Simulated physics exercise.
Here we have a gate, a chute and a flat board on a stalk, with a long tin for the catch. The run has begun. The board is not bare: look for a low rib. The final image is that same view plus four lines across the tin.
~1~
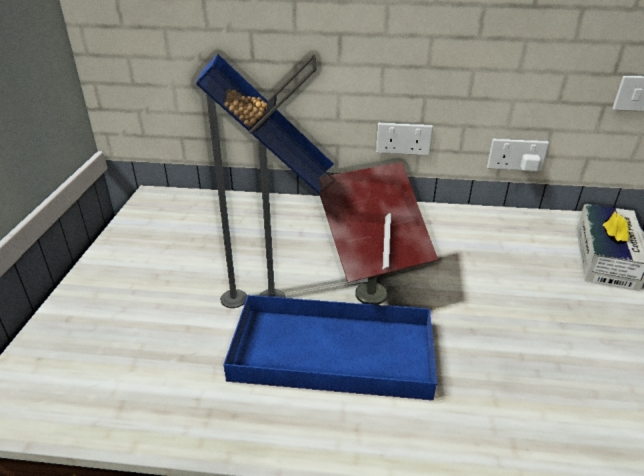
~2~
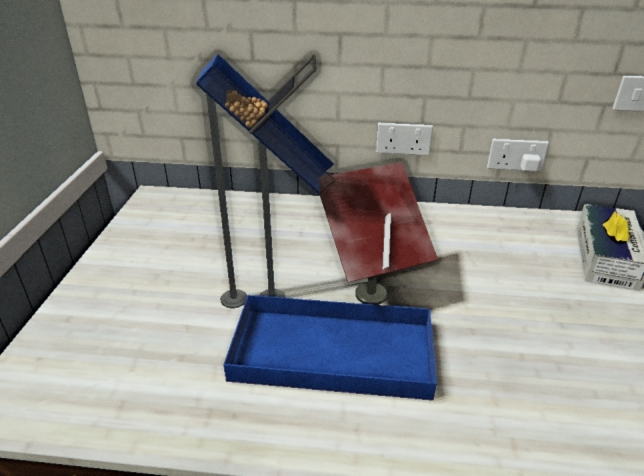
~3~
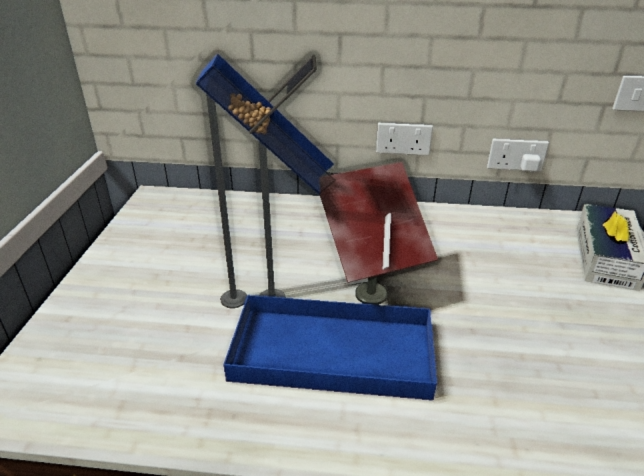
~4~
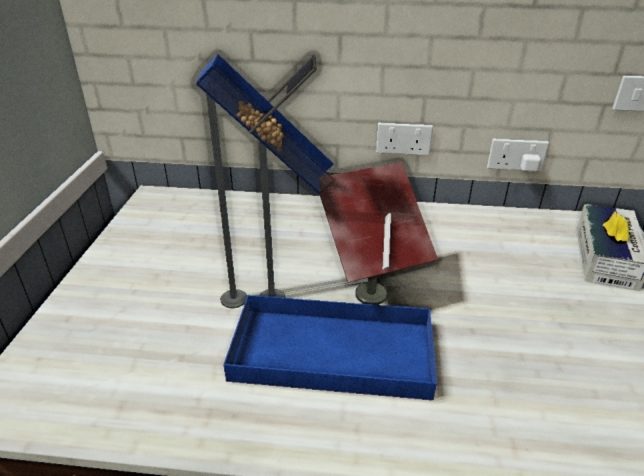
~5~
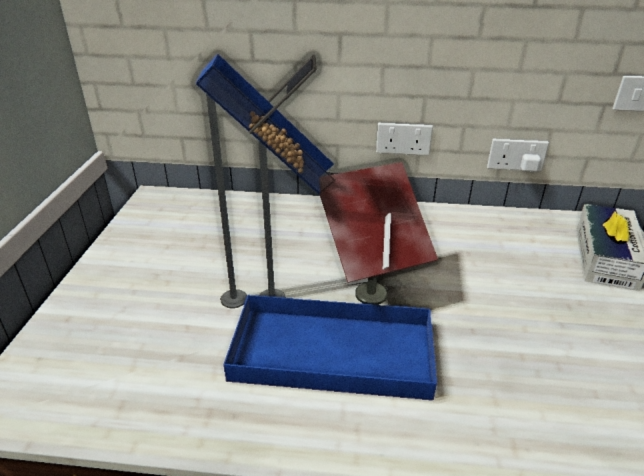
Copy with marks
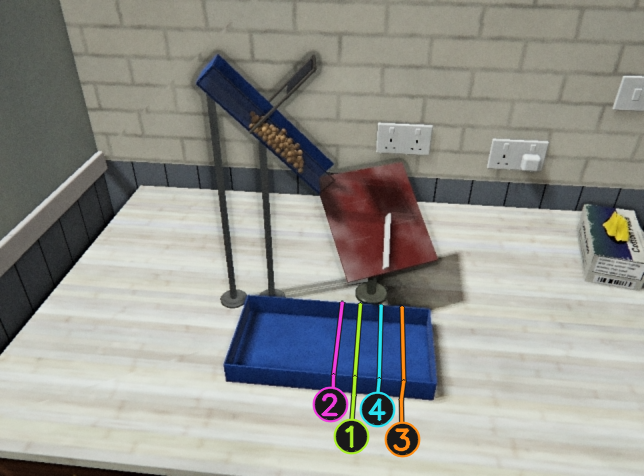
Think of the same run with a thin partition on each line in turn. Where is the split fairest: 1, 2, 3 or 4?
The best line is 4.
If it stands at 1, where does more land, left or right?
Right.
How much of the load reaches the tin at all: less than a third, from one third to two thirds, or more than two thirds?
More than two thirds.
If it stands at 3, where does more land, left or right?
Left.
On the marked copy, line 1 crosses the front rim at (354, 376); line 2 crosses the front rim at (333, 374); line 3 crosses the front rim at (403, 380); line 4 crosses the front rim at (379, 378).
With 1, of what is caught, a stray few on the left of the divider, nearly all on the right.
With 2, of what is caught, a stray few on the left of the divider, nearly all on the right.
With 3, of what is caught, nearly all on the left of the divider, a small part on the right.
With 4, of what is caught, about half on the left of the divider, about half on the right.
